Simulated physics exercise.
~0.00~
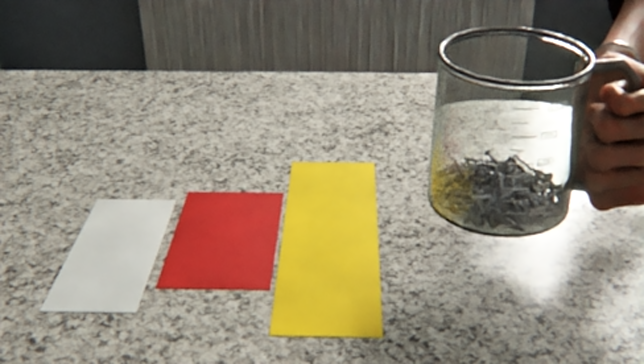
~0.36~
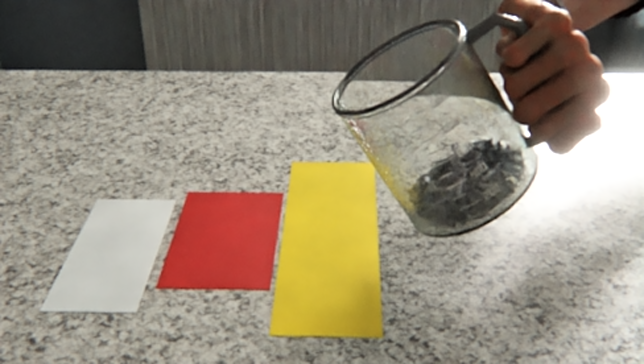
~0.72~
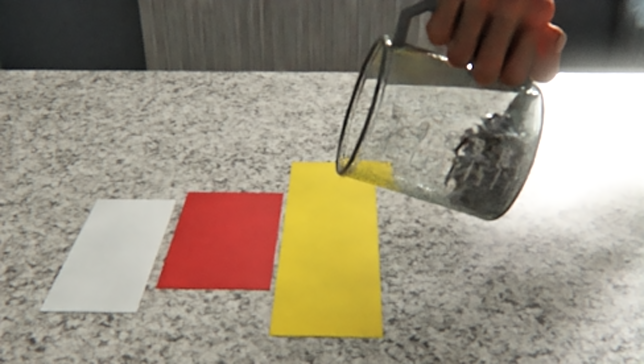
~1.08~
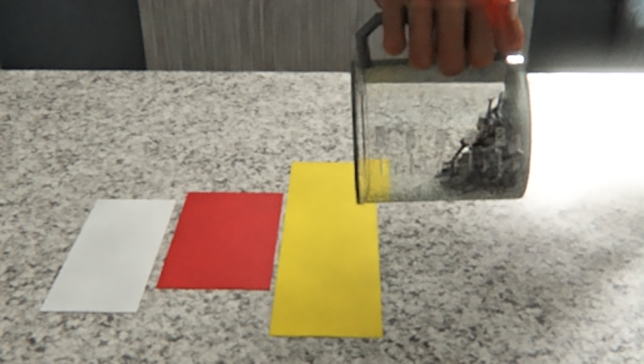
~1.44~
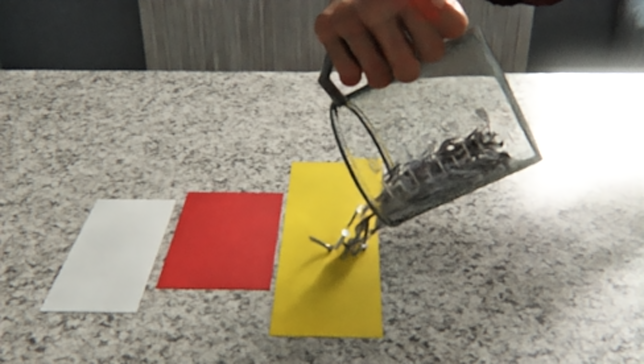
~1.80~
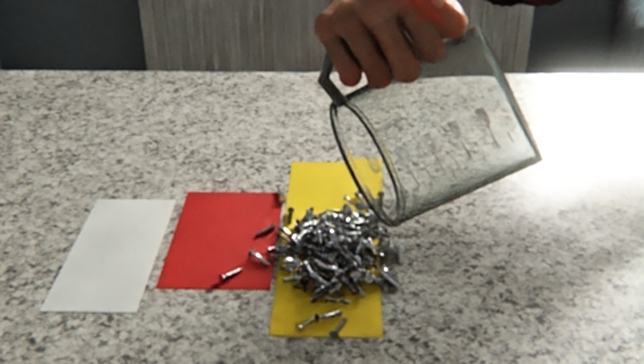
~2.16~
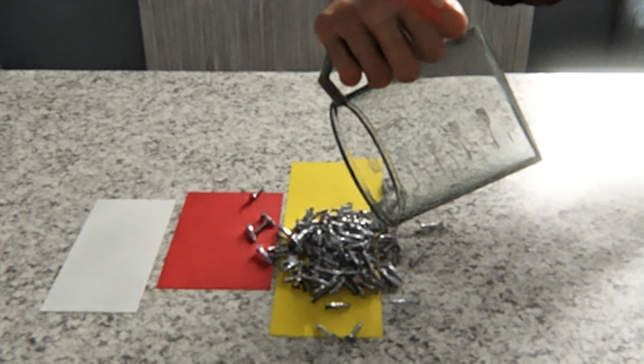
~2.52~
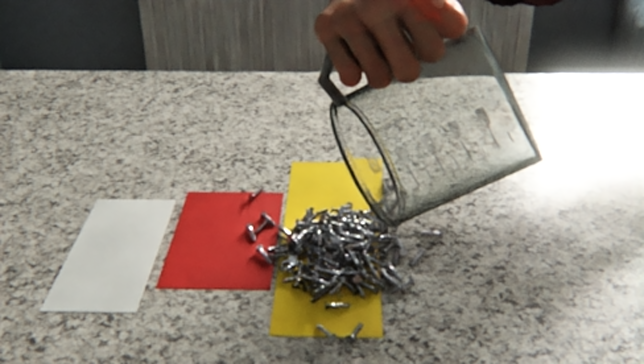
A hand tipped a clear jug of steel screws further and further over a speckled table until they spilled out into a heap on the yellow mat, with a few landing on the red one beside it and the white one left bare.
